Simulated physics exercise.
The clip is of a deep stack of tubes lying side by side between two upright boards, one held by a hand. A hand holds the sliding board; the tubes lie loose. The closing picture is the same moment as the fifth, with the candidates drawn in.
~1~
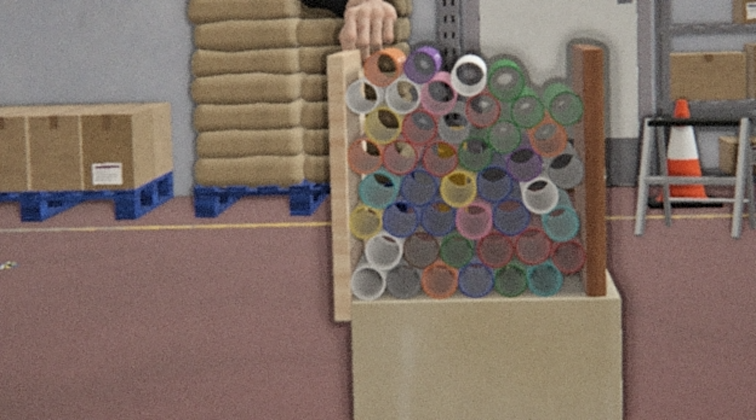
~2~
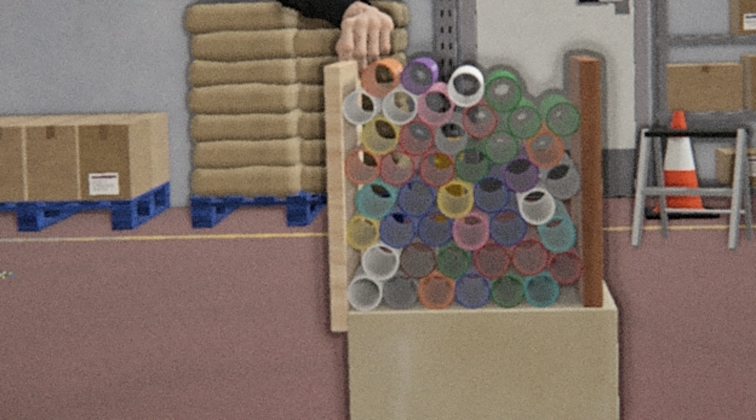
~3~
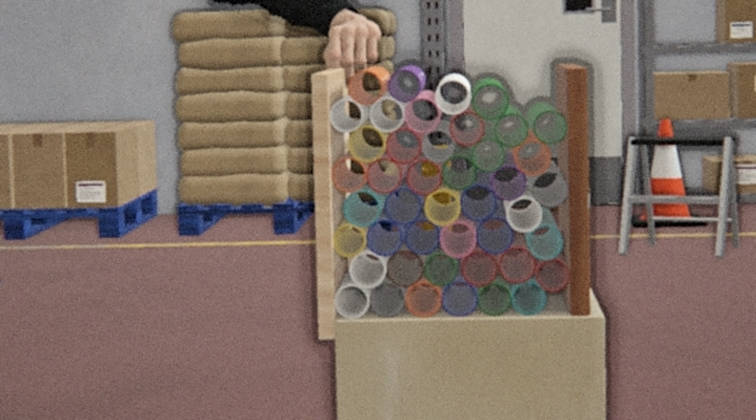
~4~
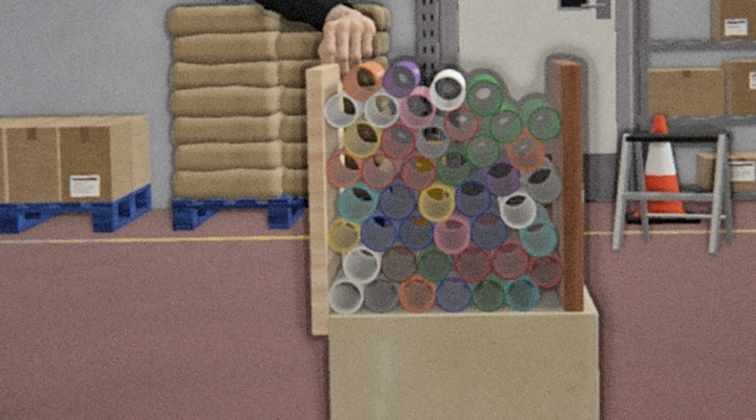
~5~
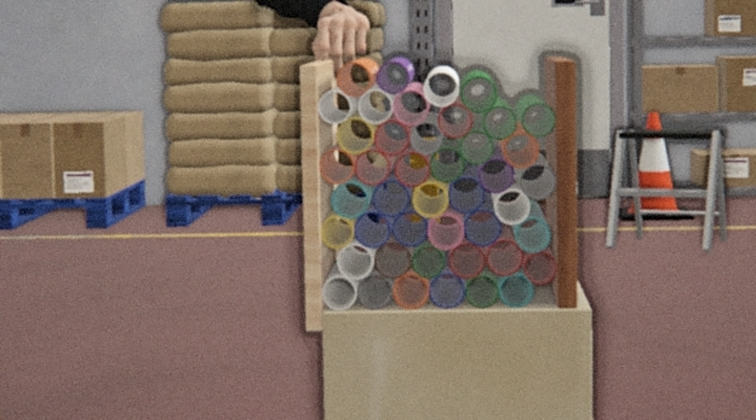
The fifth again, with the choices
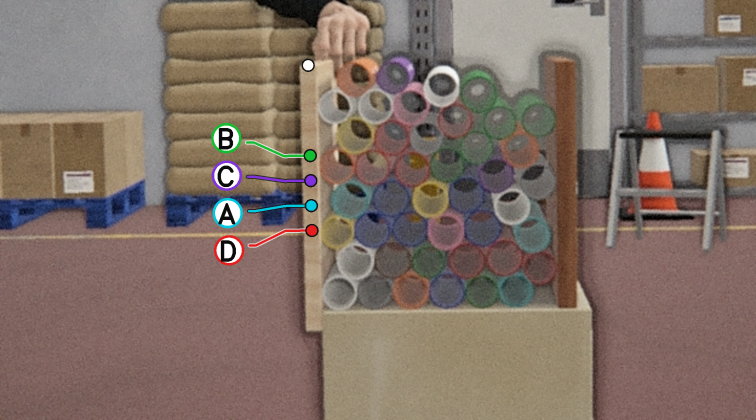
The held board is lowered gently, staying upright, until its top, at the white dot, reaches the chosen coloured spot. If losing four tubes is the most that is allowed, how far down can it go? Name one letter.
Stop at C.
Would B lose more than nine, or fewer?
Fewer than nine.
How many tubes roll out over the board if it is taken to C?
The count is two.
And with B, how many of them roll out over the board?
It comes to two.
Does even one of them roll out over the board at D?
Yes.
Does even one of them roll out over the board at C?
At C: Yes.
On the copy, A at (311, 205); B at (310, 156); C at (311, 180); D at (312, 230); the white dot at (308, 65).
On C. First, top of the board (318, 119).
Then, top of the board (320, 179).
Finally, top of the board (320, 180), two out over the board.
By contrast, A more than four out over the board; B two out over the board; D more than four out over the board.
